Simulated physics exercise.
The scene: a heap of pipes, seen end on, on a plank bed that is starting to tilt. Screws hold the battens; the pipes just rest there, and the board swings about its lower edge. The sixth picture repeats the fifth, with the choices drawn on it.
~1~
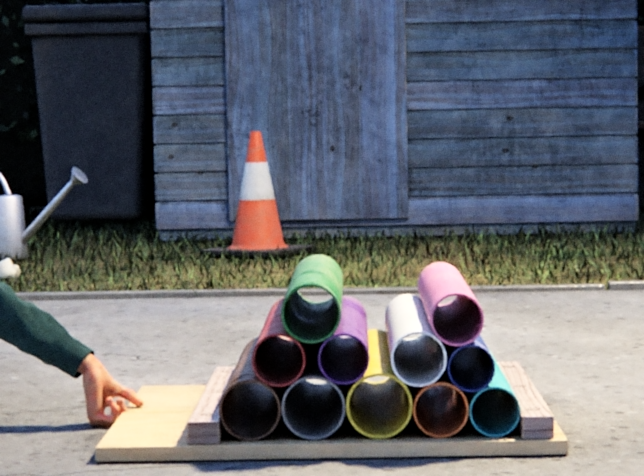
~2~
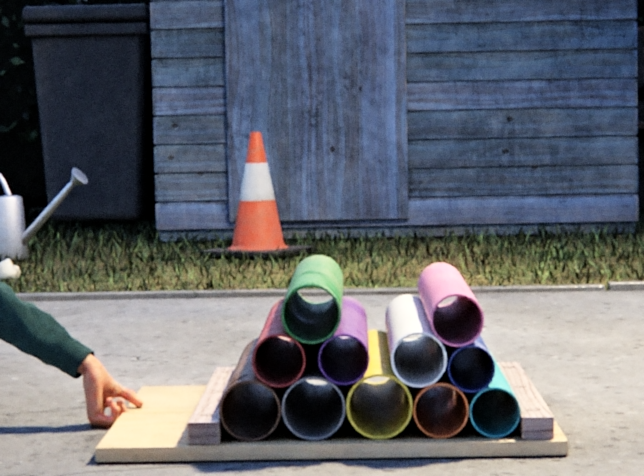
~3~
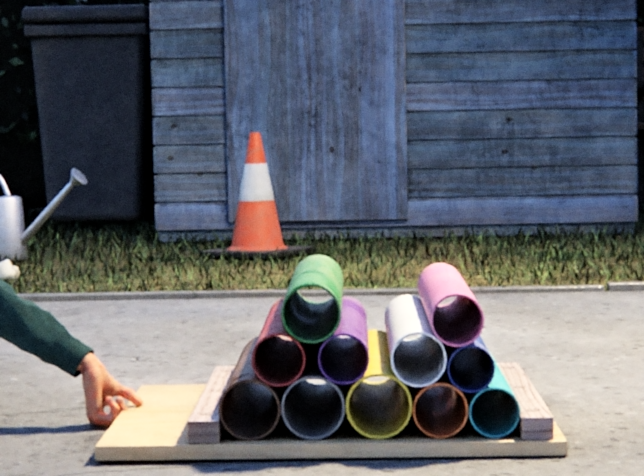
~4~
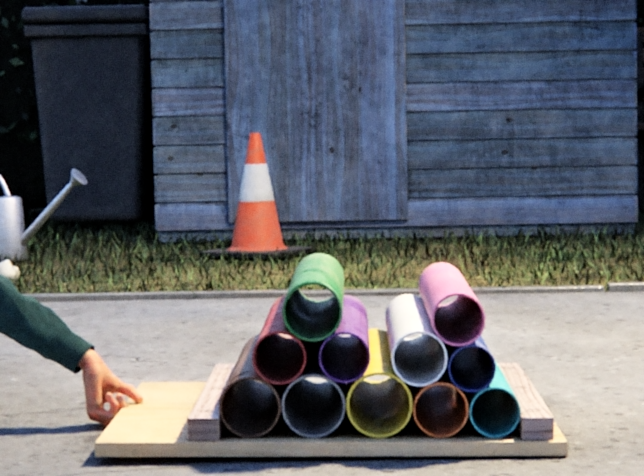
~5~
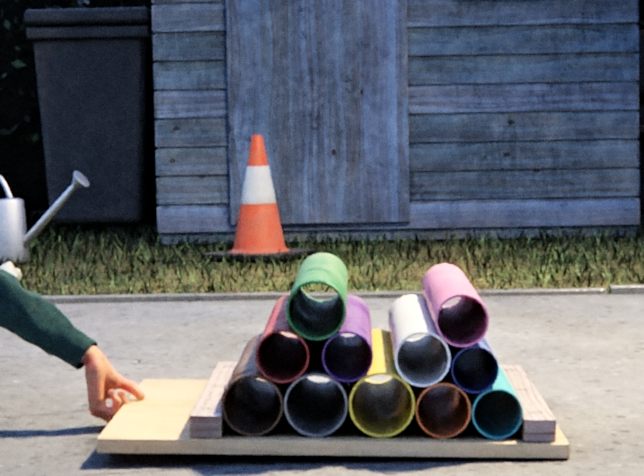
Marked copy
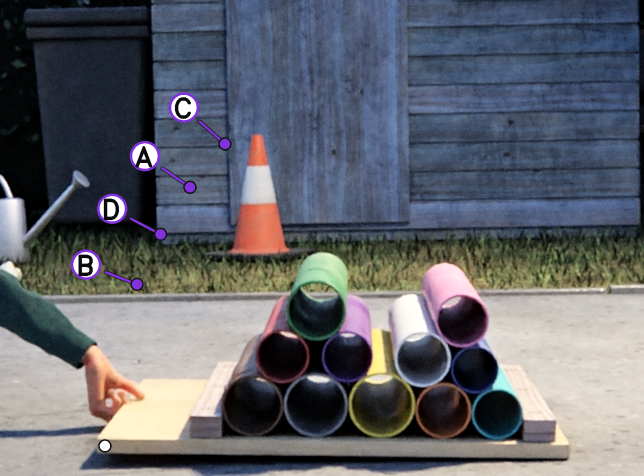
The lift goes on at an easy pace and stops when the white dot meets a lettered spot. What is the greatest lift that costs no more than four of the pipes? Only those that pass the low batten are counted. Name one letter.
It can be raised to D.
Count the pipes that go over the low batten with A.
It comes to six.
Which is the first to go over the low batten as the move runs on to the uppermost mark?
The pink one.
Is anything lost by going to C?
Yes, at C.
On the marked copy, A at (190, 187); B at (137, 284); C at (225, 144); D at (161, 234); the white dot at (105, 446).
Following D. Soon after the start, board at 17°.
Later, board at 29°.
In the end, board at 29°, three over the low batten (white, blue, pink).
As for the rest, A six over the low batten; B one over the low batten (pink); C six over the low batten.
